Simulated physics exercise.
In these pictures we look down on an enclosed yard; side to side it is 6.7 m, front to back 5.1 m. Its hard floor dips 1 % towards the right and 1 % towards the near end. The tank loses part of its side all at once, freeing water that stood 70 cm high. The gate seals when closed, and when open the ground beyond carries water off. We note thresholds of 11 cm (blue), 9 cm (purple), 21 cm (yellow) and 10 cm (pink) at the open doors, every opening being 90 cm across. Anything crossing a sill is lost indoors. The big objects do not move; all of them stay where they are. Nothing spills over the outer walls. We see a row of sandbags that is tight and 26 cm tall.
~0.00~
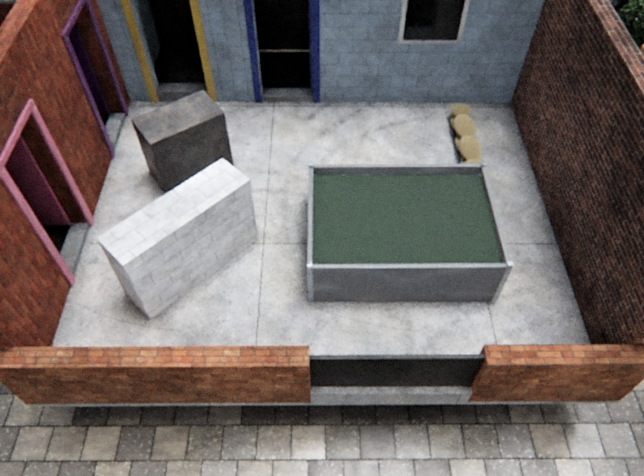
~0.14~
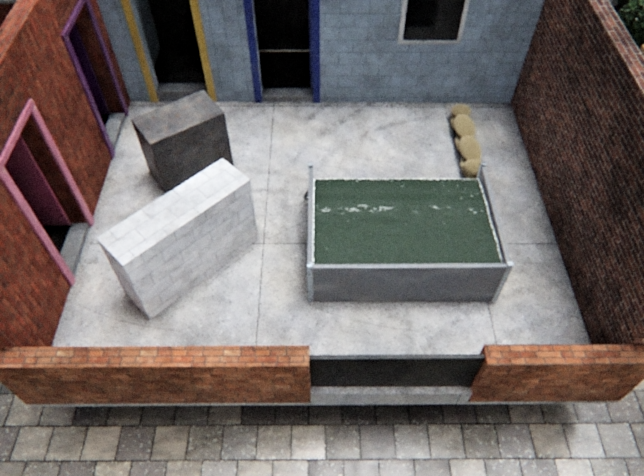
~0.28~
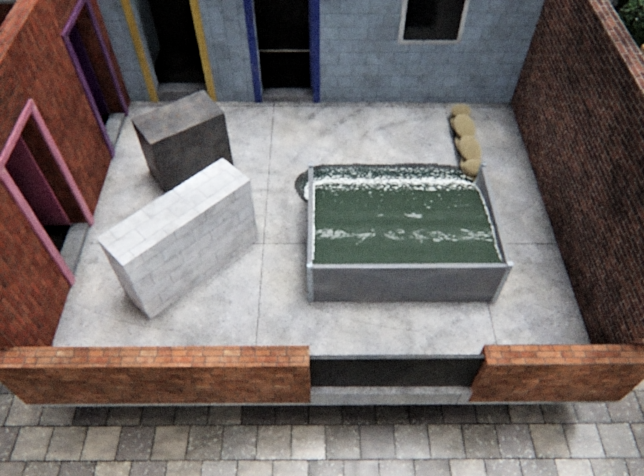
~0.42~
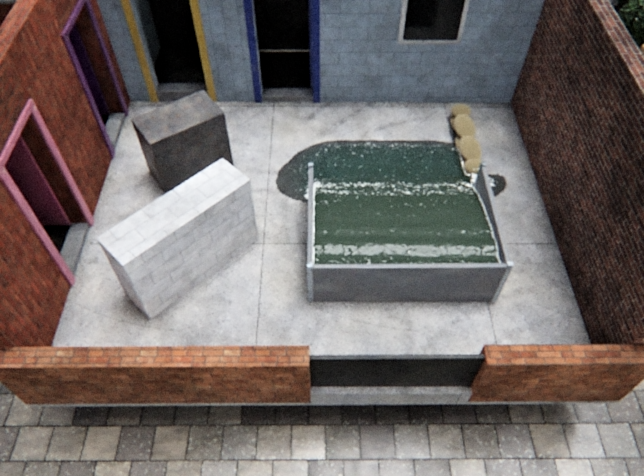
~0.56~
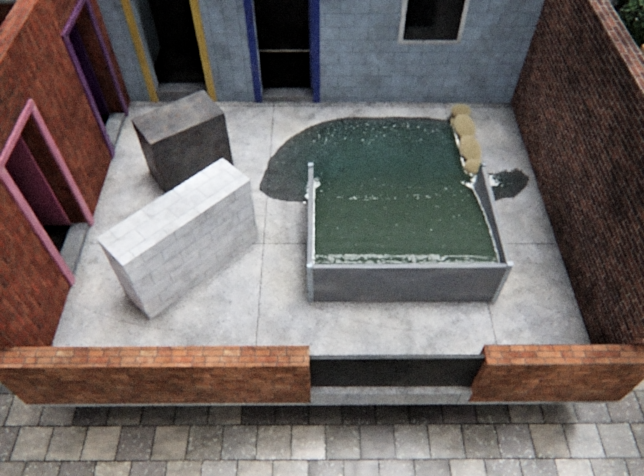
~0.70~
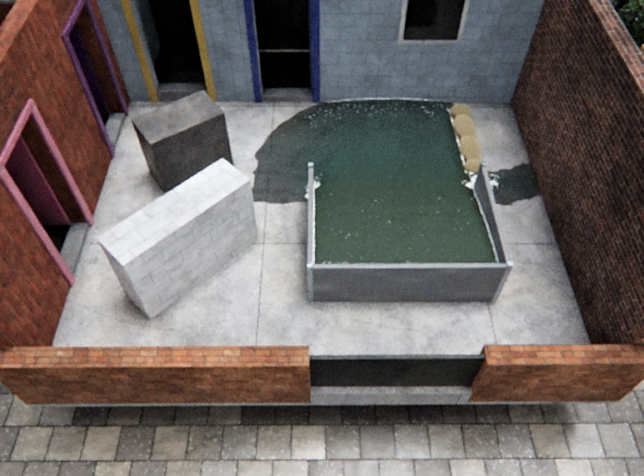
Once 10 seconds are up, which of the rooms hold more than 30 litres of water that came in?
At the blue door the inflow will break the limit; at the purple door the inflow will break the limit; at the yellow door the inflow will remain within the limit; at the pink door the inflow will remain within the limit.
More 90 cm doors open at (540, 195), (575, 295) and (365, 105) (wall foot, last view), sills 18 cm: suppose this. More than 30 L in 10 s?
In sequence the answers are less than that, less than that and more than that.
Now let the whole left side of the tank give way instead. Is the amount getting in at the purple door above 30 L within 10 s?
Then: Purple beyond it.
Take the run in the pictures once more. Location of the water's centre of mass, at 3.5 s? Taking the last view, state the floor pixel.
Roughly (356, 166).
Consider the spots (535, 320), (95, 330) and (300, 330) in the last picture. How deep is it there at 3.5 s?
Around 5 cm, 0 cm and 0 cm, in the order given.
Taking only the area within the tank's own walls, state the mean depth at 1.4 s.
Roughly 30 centimetres.
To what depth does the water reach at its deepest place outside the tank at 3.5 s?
Some 25 cm deep.
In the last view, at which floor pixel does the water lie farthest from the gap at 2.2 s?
About (131, 103) in the last view.
After 1.4 s water covers 35 % of the floor and is deepest (50 cm) near (420, 117); blue door 24 cm at the sill, 12 L in, purple door not reached, yellow door not reached, pink door not reached.
After 2.2 s water covers 45 % of the floor and is deepest (42 cm) near (510, 104); blue door 23 cm at the sill, 59 L in, purple door not reached, yellow door 10 cm at the sill, 0 L in, pink door not reached.
After 3.5 s water covers 60 % of the floor and is deepest (25 cm) near (137, 116); blue door 14 cm at the sill, 92 L in, purple door 24 cm at the sill, 46 L in, yellow door 8 cm at the sill, 0 L in, pink door not reached.
After 6.0 s water covers 90 % of the floor and is deepest (22 cm) near (44, 374); blue door 8 cm at the sill, 95 L in, purple door 12 cm at the sill, 138 L in, yellow door 10 cm at the sill, 0 L in, pink door 6 cm at the sill, 0 L in.
After 10.0 s water covers 95 % of the floor and is deepest (14 cm) near (450, 374); blue door 6 cm at the sill, 95 L in, purple door 4 cm at the sill, 144 L in, yellow door 3 cm at the sill, 0 L in, pink door 6 cm at the sill, 9 L in.
